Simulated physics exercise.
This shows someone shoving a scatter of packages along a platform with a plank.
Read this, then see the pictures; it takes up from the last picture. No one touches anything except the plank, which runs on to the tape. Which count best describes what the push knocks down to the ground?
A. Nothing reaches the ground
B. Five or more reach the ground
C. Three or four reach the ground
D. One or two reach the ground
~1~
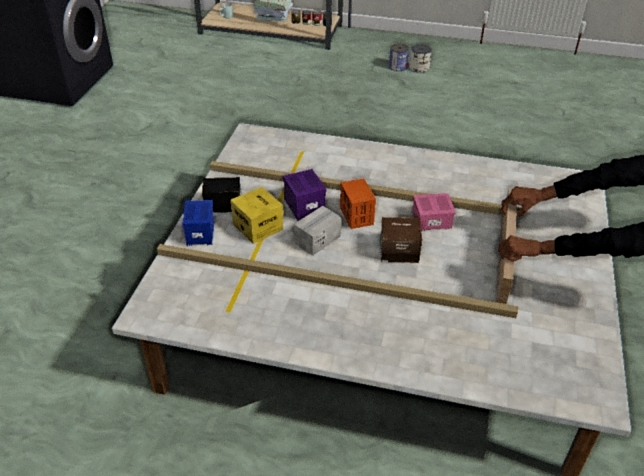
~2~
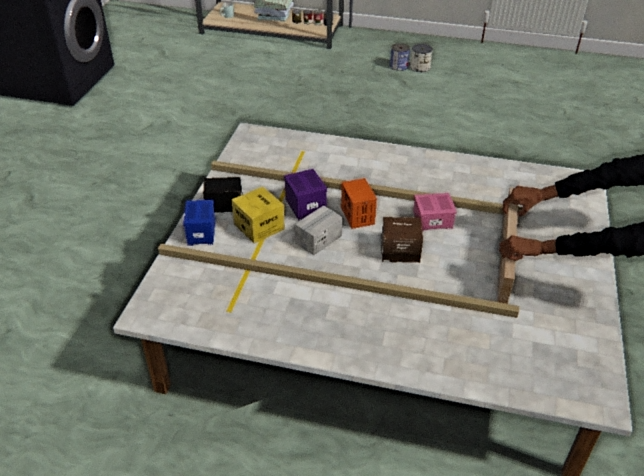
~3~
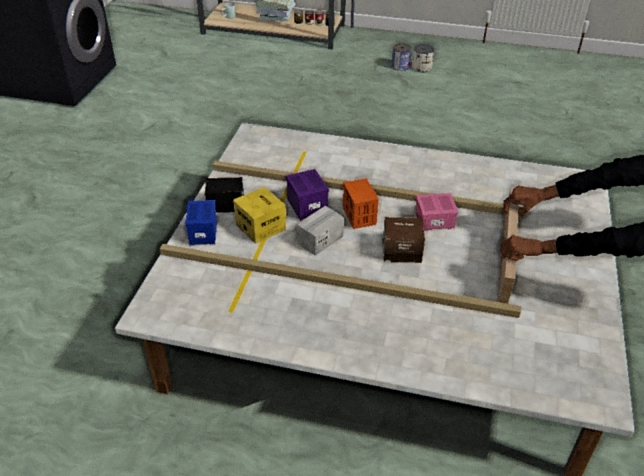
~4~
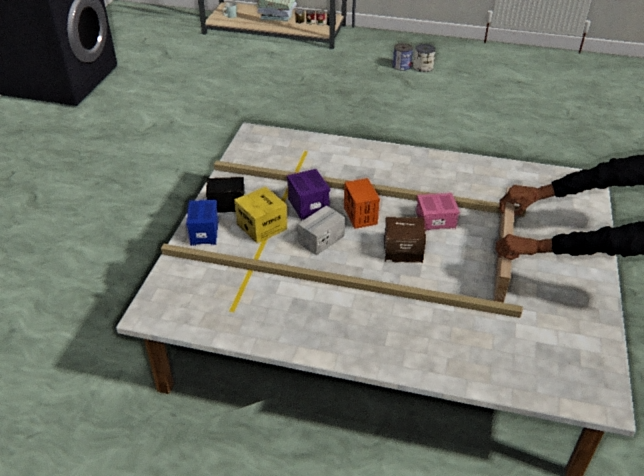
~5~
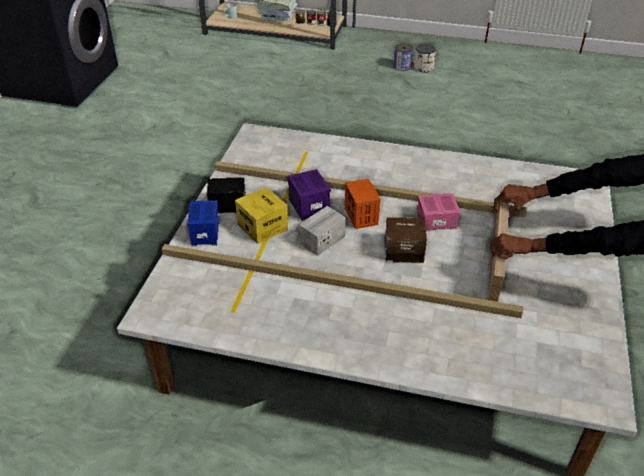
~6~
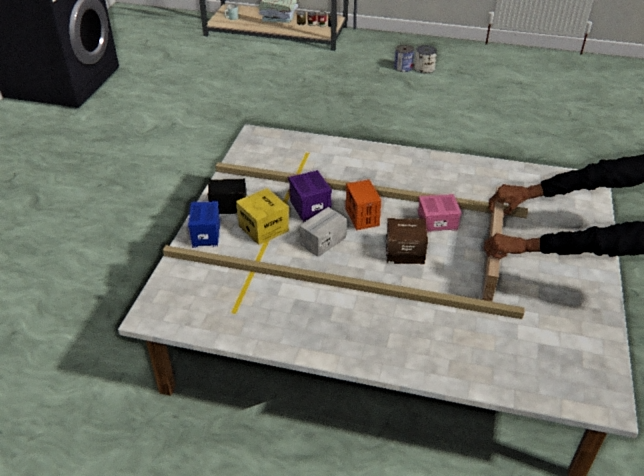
D.
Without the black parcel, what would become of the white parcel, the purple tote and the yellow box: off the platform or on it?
Obs.: White parcel is not lost, purple tote is not lost, yellow box is not lost.
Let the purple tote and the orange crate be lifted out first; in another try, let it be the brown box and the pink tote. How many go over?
Result: 1 in the first case, with 0 in the second.
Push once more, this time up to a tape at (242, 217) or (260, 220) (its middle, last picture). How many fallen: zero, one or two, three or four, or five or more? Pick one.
The first spot gives 3 or 4, the second gives 3 or 4.
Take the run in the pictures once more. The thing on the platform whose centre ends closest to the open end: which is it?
That would be the yellow box.
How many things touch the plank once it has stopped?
Result: 2 in all.
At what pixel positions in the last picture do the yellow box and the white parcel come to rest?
First: About (190, 213); second: About (221, 219).
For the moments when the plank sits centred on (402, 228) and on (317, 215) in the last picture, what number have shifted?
I make it 3 at the first spot and 8 at the other.
Soon after, none off yet; blue tote at rest near (205, 225); black parcel at rest near (228, 196); yellow box at rest near (263, 216).
After that, none off yet; blue tote displaced a little near (192, 226); black parcel displaced a little near (212, 196); yellow box displaced about its own width near (230, 217).
In the end, the number that fall off is one or two; gone, black parcel and blue tote.
